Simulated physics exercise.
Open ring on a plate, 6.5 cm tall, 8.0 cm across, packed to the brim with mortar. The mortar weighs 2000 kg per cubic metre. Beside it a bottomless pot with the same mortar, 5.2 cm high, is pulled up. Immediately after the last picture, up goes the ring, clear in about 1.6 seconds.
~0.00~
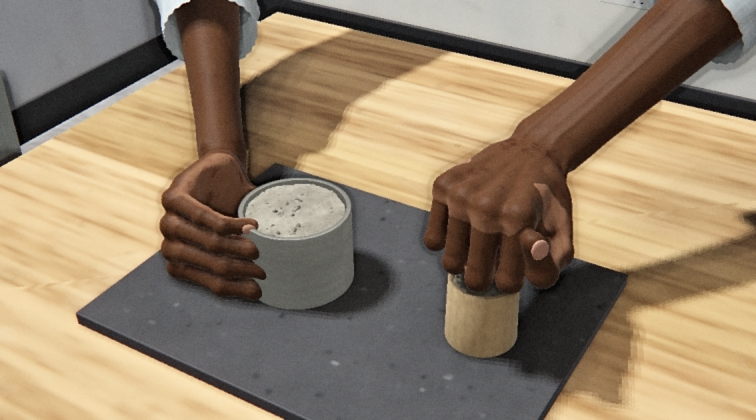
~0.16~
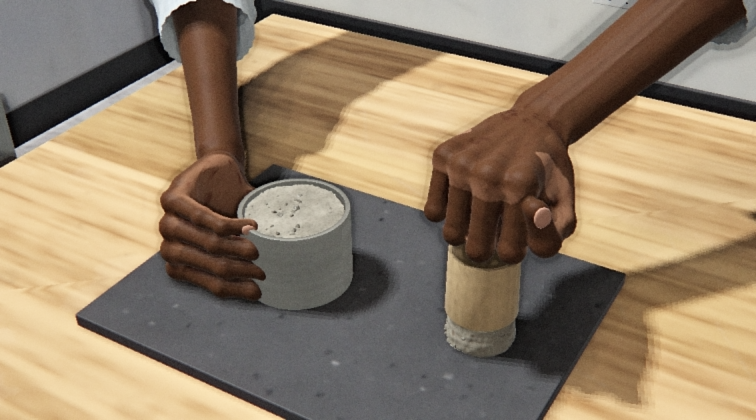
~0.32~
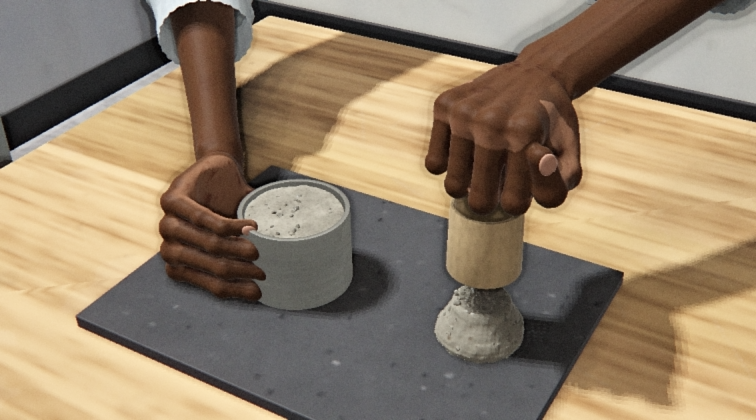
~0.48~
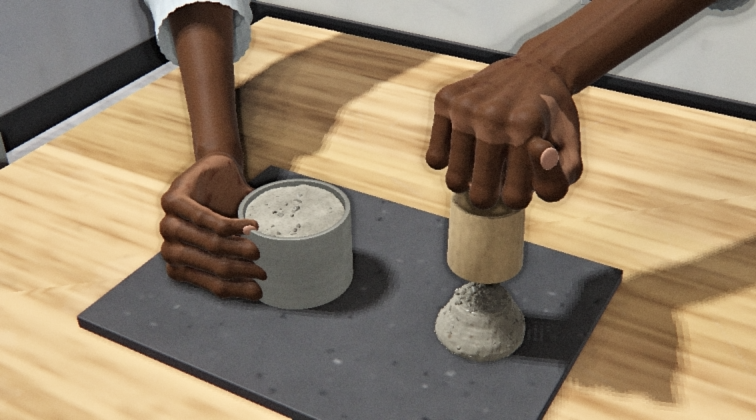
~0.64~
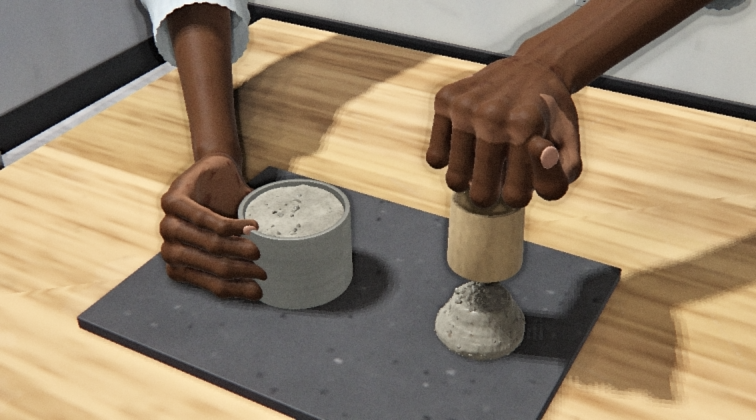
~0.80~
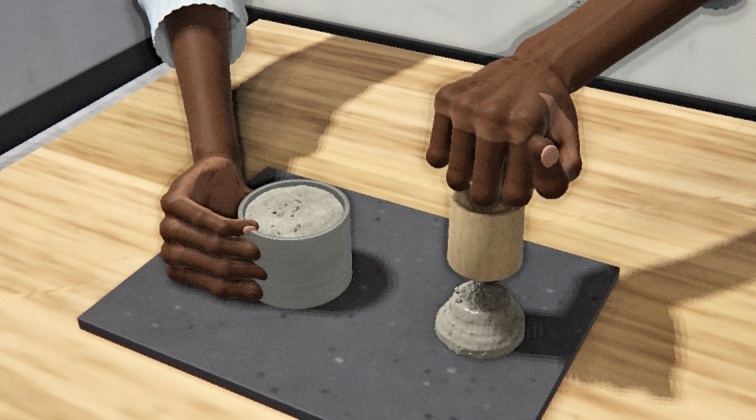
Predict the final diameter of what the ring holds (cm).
I'd put it near 12.8 centimetres.
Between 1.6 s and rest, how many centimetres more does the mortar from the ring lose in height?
Close to 0.0 centimetres.
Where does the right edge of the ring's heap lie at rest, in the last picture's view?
Around (376, 274).
After 1.2 s, the ring is up 1.5 cm; the mortar has come down 0.2 cm to 6.3 cm and is 8.7 cm wide.
After 1.6 s, the ring is up 4.1 cm; the mortar has come down 2.1 cm to 4.4 cm and is 12 cm wide.
After 2.0 s, the ring is up 6.6 cm; the mortar has come down 2.3 cm to 4.2 cm and is 13 cm wide.
After 2.5 s, the ring is clear; the mortar has come down 2.3 cm to 4.2 cm and is 13 cm wide.
After 2.8 s, at rest, the ring is clear; the mortar has come down 2.3 cm to 4.2 cm and is 13 cm wide.
